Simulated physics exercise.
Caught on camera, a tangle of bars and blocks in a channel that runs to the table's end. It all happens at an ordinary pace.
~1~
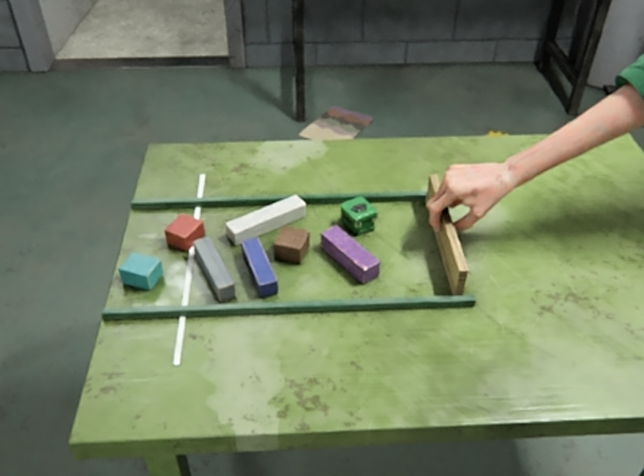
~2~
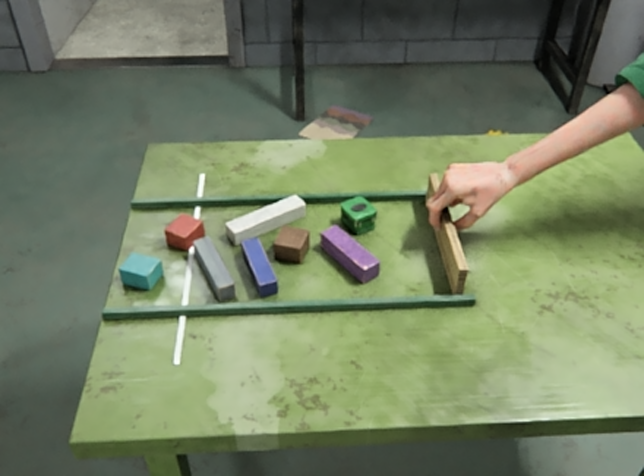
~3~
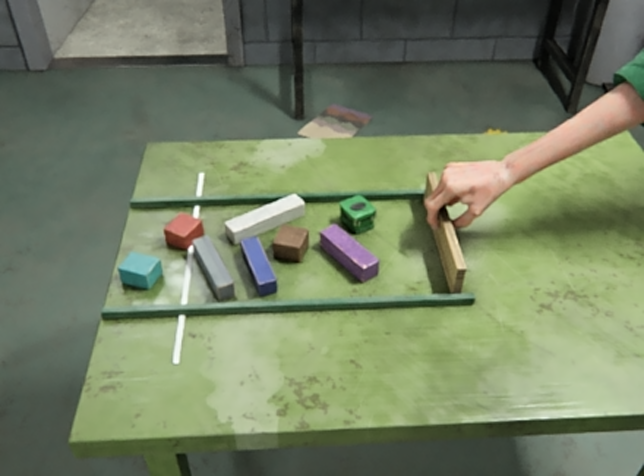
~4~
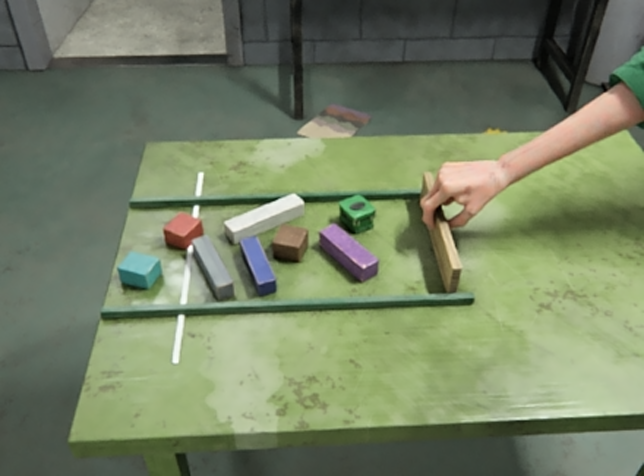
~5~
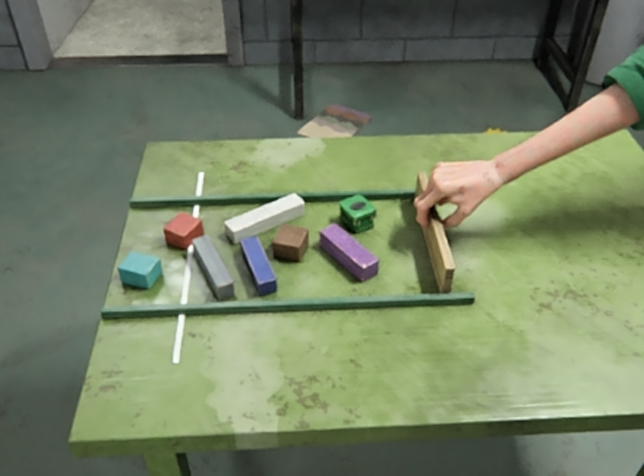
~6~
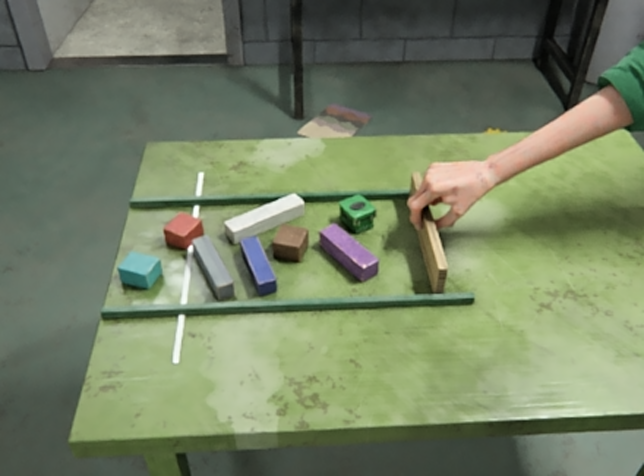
On a green table, a hand slides a wooden board slightly left toward scattered blocks.
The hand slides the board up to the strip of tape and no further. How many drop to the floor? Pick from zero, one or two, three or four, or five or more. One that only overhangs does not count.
In the end the number that fall off is one or two.
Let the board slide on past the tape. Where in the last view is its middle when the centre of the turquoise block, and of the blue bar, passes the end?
Its middle is around (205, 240) and around (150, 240).
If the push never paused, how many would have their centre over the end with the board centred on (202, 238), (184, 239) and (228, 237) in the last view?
Past the end: 1, 2 and 0.
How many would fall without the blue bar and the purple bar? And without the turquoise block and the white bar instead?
The counts: 0 and 0.
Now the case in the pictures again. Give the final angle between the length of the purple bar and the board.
About 0°.
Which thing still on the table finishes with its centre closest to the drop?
Foremost is the grey stick.
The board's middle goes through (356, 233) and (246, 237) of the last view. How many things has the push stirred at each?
By then 2, and 8.
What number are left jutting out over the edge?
It comes to 2.
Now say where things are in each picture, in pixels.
The first frame shows turquoise block (141, 271); red block (185, 232); grey stick (214, 268); board (445, 232); tape (192, 255).
The second frame shows red block (185, 232); green case (358, 216).
The third frame shows grey stick (213, 268); brown block (291, 243).
The fourth frame shows turquoise block (140, 270); board (439, 230).
The fifth frame shows red block (184, 231); white bar (266, 218).
The sixth frame shows turquoise block (140, 270); red block (184, 231); grey stick (213, 267); board (426, 230); tape (190, 253).
Early on, none off yet; turquoise block at rest near (140, 270); red block at rest near (184, 231); grey stick at rest near (213, 267).
A while later, none off yet; turquoise block at rest near (140, 270); red block at rest near (182, 231); grey stick travelled a little near (194, 275).
Finally, the number that fall off is one or two; lost, red block and turquoise block.
